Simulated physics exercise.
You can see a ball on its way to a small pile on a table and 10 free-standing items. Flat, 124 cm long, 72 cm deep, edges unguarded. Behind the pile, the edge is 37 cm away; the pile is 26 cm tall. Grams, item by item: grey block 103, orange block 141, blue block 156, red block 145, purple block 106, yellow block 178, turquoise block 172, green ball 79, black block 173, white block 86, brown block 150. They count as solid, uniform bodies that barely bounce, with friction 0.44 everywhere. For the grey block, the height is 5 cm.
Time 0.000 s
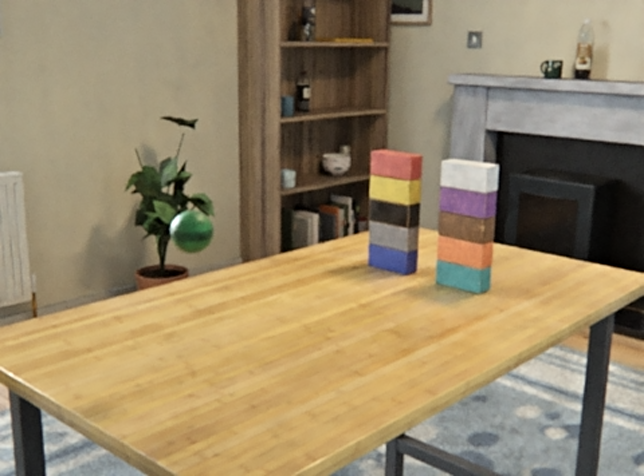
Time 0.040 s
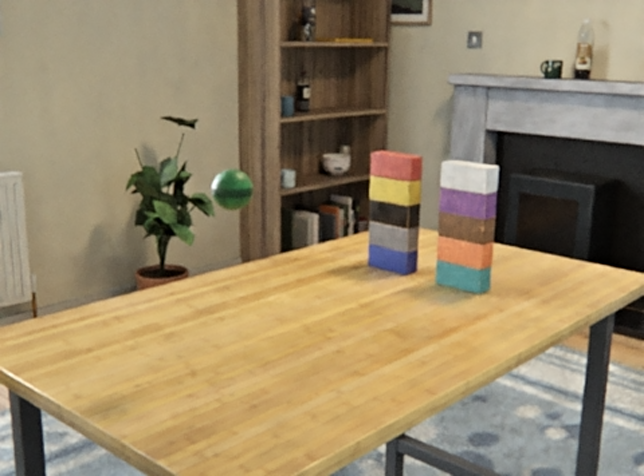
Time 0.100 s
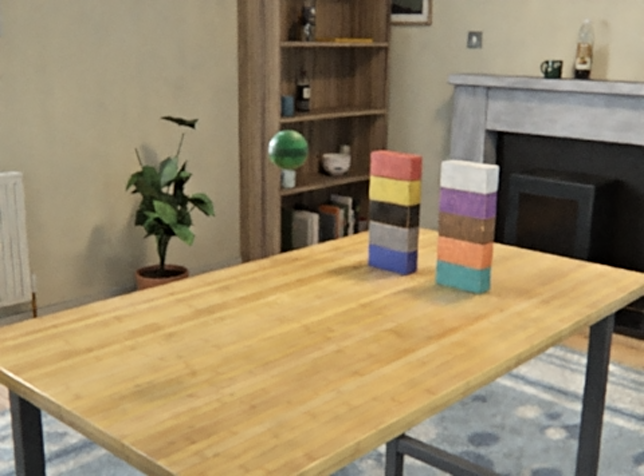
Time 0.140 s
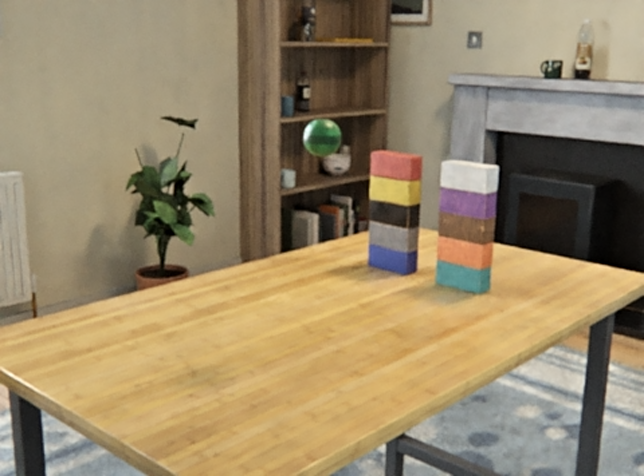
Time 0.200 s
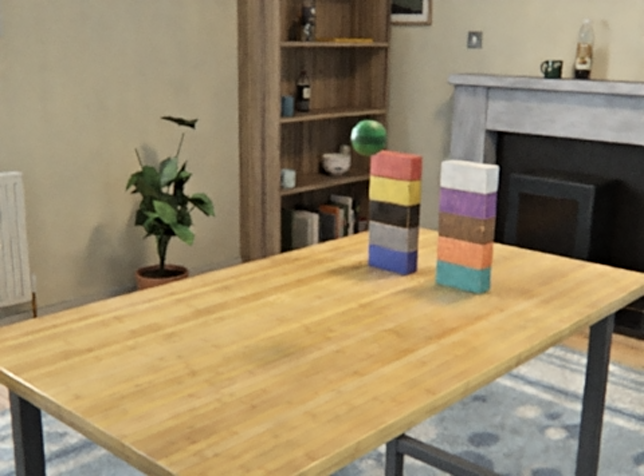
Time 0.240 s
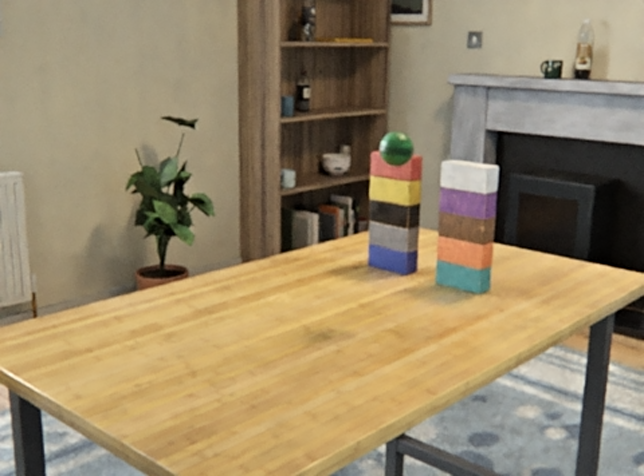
A green ball travels through the air above a pale wooden table in a living room, seen from slightly above by a still camera. Two block stacks stand on the table, red, yellow, black, grey and blue at left, white, purple, brown, orange and turquoise at right, before a plant, bookshelf and fireplace. The ball rises rightward from beside the plant, crosses the shelves, then dips slightly to the left stack's red top.
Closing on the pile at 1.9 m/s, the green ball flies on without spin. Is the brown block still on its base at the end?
No.
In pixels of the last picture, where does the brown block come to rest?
Around (509, 259).
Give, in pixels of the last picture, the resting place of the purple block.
Around (529, 251).
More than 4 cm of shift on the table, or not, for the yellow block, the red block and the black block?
The yellow block holds its spot; the red block holds its spot; the black block stays put.
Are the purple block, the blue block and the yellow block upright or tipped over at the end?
Well, the purple block tumbles down, the blue block holds steady, and the yellow block holds steady.
By 0.44 s, green ball near (454, 273); brown block tilted 9° near (472, 224); purple block tilted 9°; white block tilted 9°.
By 0.74 s, green ball near (453, 282); brown block tilted 65° near (499, 247); purple block tilted 61°; white block on its side.
By 0.84 s, green ball near (453, 282); brown block on its side near (509, 259); orange block on its side; purple block on its side.
When it is over (1.4 s), lying over on the table, orange block, purple block, turquoise block and brown block; not toppled but over 4 cm from the start, white block; the other 5 within 4 cm of the start. End places, in pixels of the last picture, brown block near (509, 259).
